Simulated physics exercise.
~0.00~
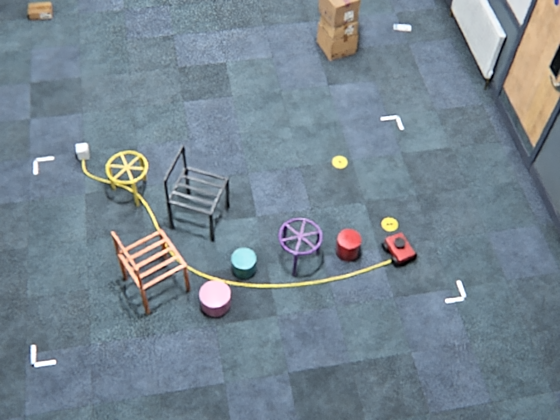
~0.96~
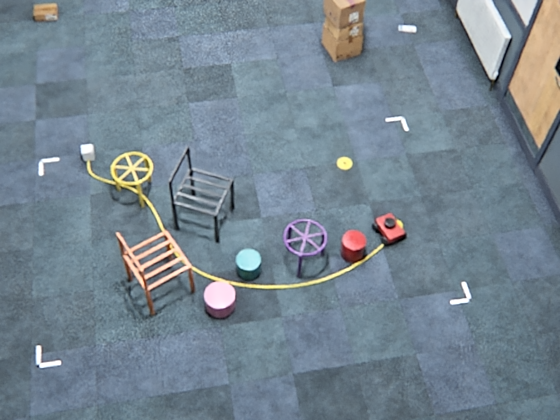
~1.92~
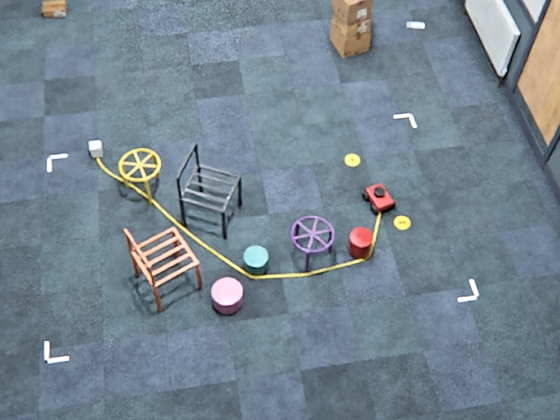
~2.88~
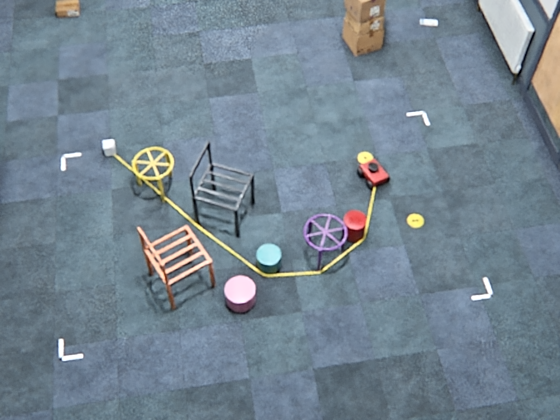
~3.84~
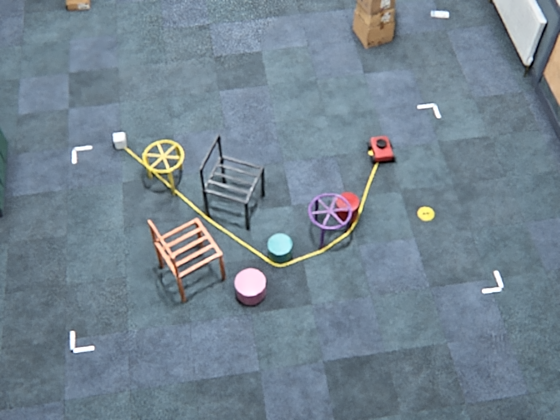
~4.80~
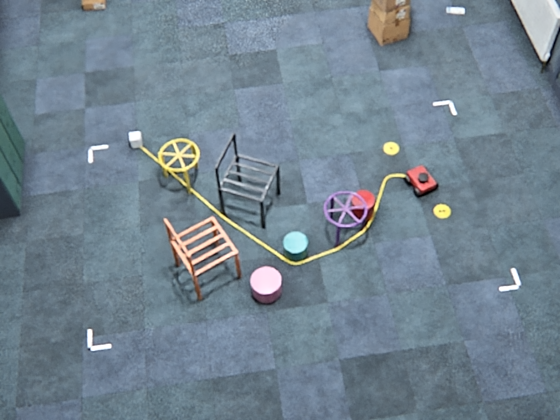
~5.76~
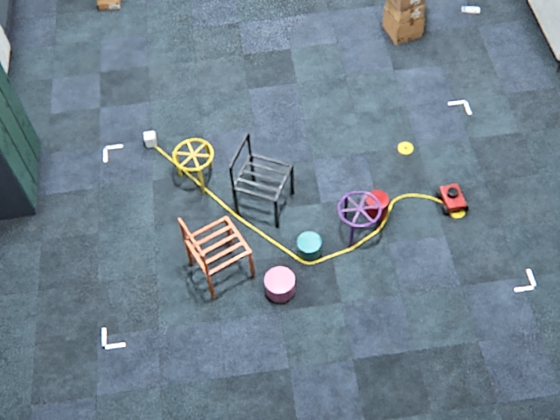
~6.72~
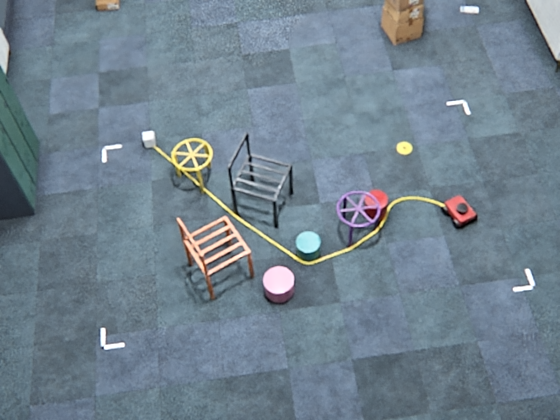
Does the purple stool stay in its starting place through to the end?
No, the purple stool gets shifted a little by the lead, and the red tub is moved as well.
